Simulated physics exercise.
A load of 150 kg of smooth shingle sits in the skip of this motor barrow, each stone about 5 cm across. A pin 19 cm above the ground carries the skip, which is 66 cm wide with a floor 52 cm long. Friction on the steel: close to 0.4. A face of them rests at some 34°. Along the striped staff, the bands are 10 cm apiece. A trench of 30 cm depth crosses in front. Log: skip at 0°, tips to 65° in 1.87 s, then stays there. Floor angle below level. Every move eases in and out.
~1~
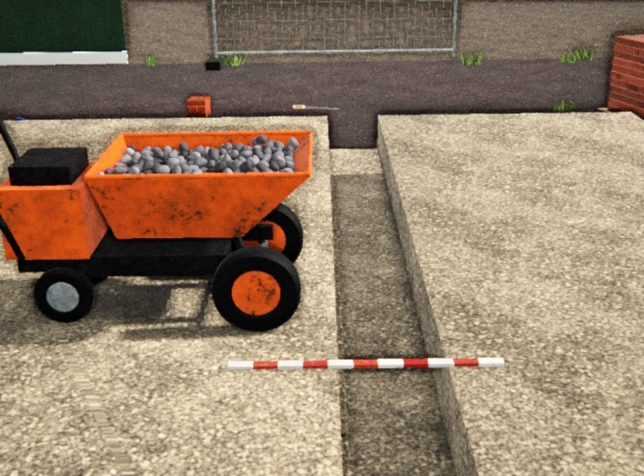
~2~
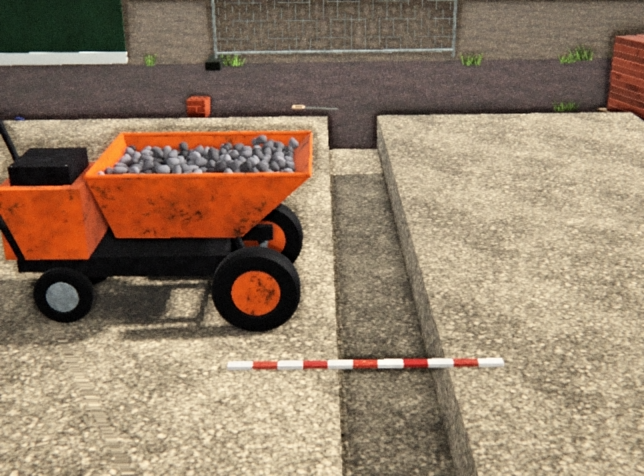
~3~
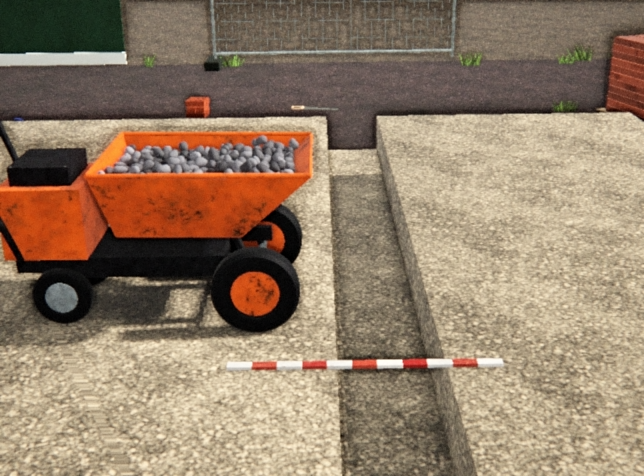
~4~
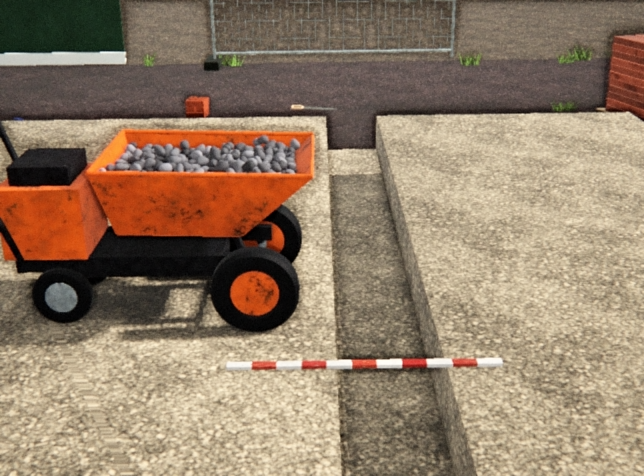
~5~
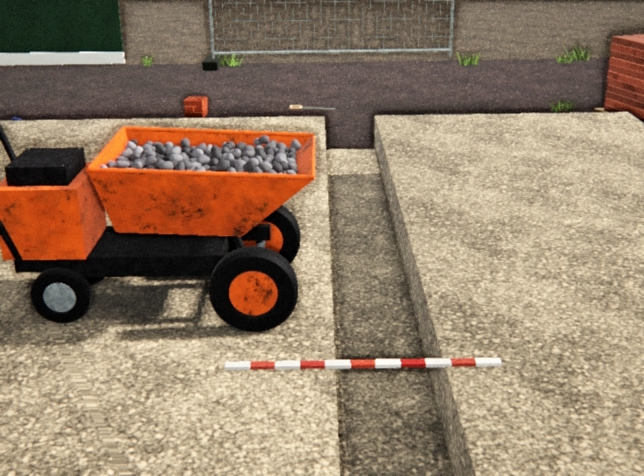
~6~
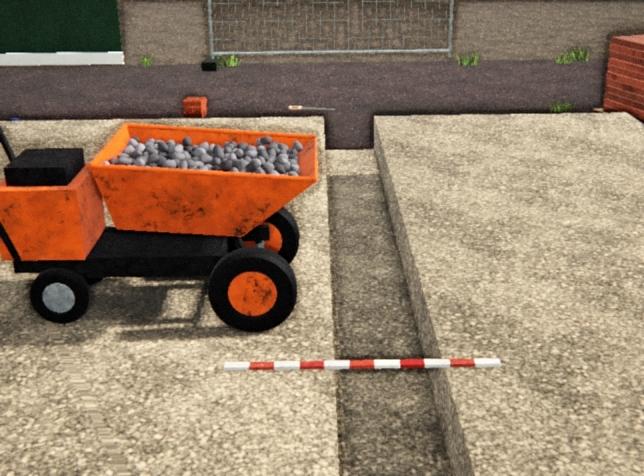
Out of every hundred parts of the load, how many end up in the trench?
Close to 58 in a hundred.
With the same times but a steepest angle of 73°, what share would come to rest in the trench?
Near 60 per cent then.
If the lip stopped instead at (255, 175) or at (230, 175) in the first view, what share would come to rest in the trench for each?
The first start gives about 100 per cent, the second about 100.
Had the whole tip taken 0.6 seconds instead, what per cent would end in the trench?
Then roughly 35 percent.
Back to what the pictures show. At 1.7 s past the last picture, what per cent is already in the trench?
Close to 35 per cent at that time.
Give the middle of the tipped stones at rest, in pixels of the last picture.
Roughly (418, 332), I'd say.
Then, 1.1 s after the last picture the floor is at 55°, 98 % in the skip, 2 % in the trench; the foremost stones are at (403, 250).
Then, 1.7 s after the last picture the floor is at 65°, 33 % in the skip, 35 % in the trench, 32 % past the trench; the foremost stones are at (548, 289).
Then, 2.0 s after the last picture the floor is at 65°, 10 % in the skip, 47 % in the trench, 42 % past the trench; the foremost stones are at (621, 293).
Then, 4.0 s after the last picture the floor is at 65°, 0 % in the skip, 58 % in the trench, 42 % past the trench; the foremost stones are past the picture's edge.
